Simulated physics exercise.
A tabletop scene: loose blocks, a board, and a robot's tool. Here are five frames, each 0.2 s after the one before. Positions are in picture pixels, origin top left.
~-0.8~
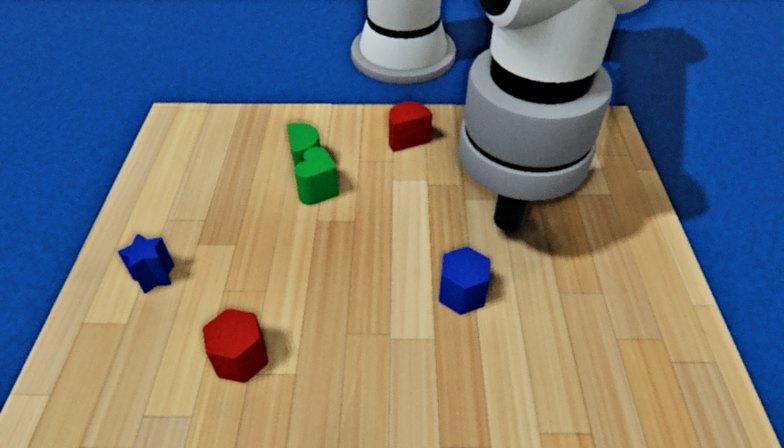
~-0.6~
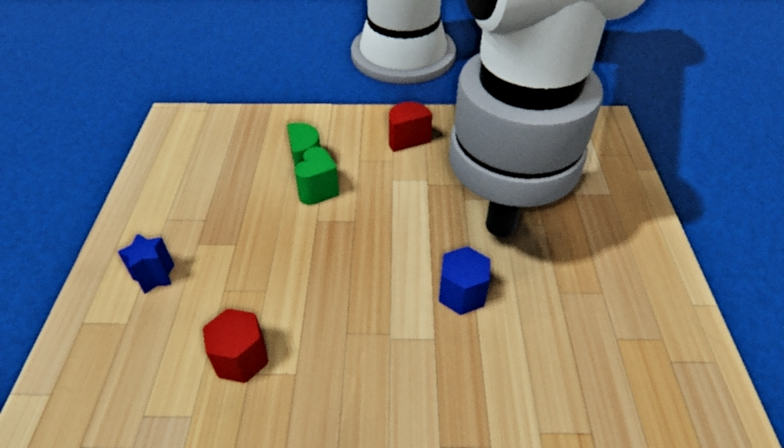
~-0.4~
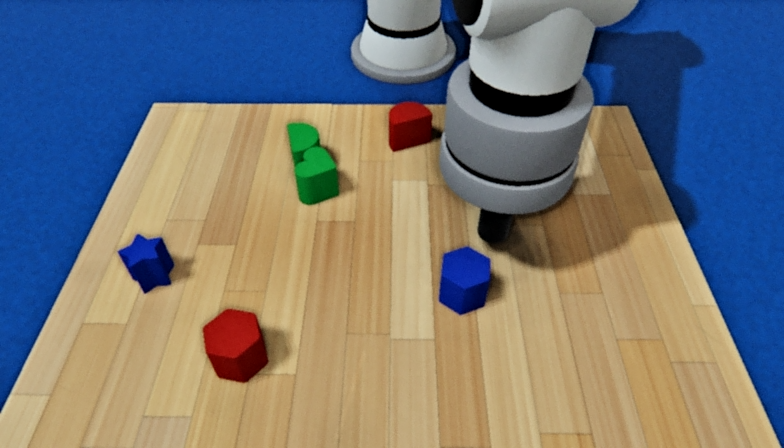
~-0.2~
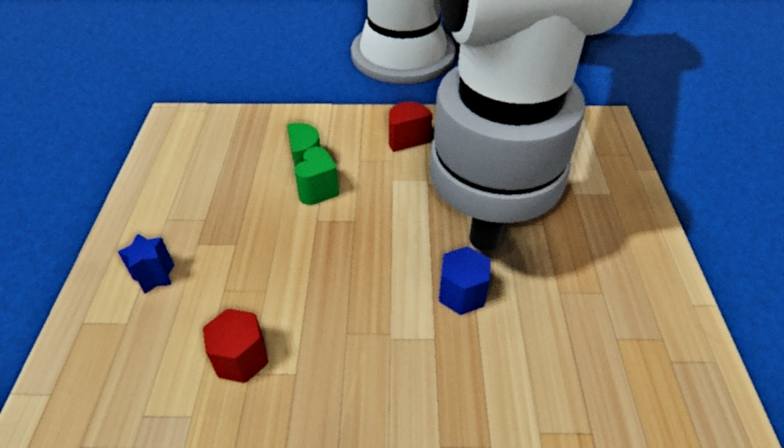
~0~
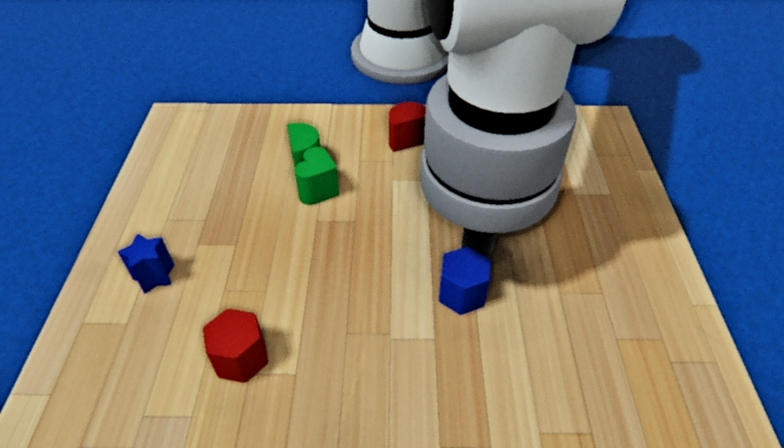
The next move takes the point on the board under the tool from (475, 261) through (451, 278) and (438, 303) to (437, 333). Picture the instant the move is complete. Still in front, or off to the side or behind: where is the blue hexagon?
The tool still has the blue hexagon in front of it when the path ends.
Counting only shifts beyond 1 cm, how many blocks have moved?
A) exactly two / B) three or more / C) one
C: One.
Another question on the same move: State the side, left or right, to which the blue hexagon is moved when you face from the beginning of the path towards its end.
The answer is left.
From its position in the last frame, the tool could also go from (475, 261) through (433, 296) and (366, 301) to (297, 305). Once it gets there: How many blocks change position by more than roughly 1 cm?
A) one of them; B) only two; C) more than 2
My answer is option A.
What follows on the original path. Halfway along, tool (444, 279); blue hexagon (456, 296), turned 50° anticlockwise.
At the end, tool (439, 322); blue hexagon (465, 341), turned 75° anticlockwise.
